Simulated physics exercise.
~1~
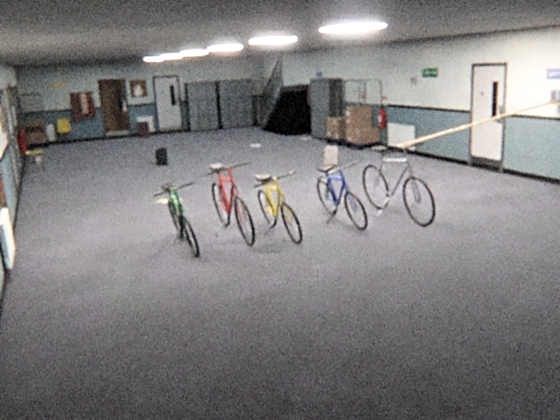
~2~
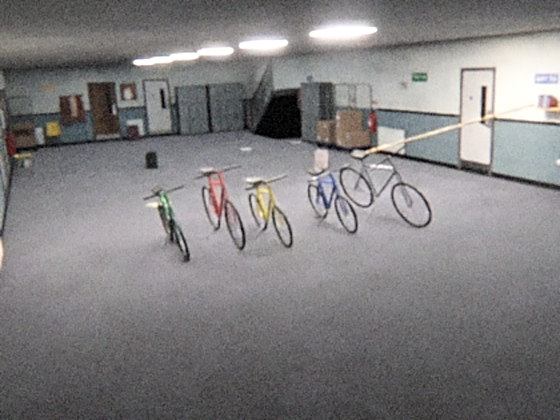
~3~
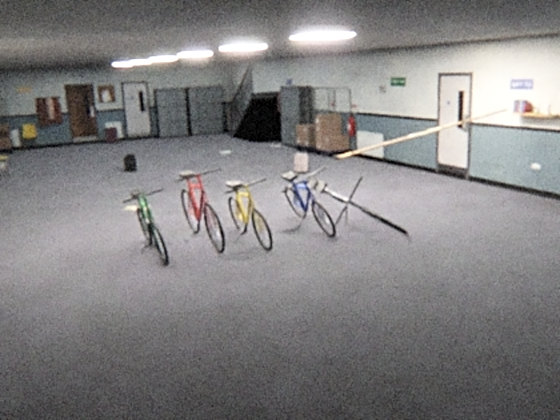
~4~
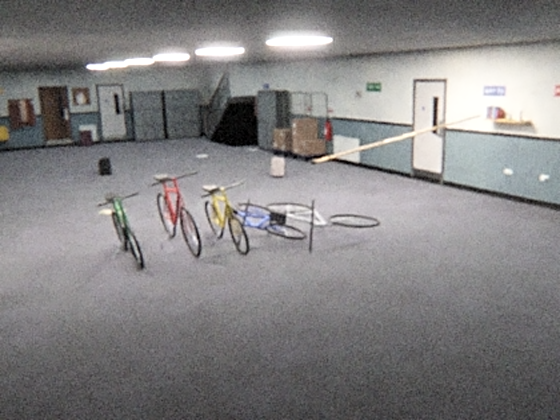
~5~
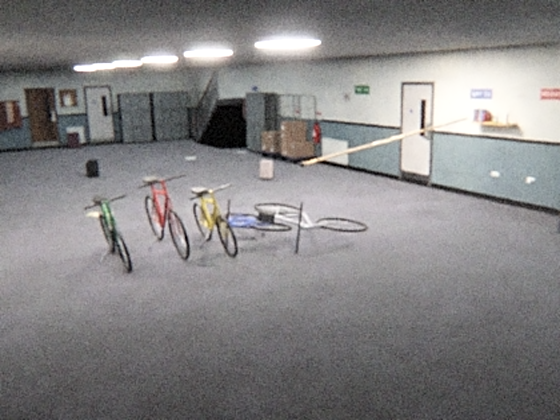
The gray bicycle at the right end of a row of five toppled over in a large, carpeted hall, and the blue one beside it went down too, while the yellow, red and green bicycles stayed standing.
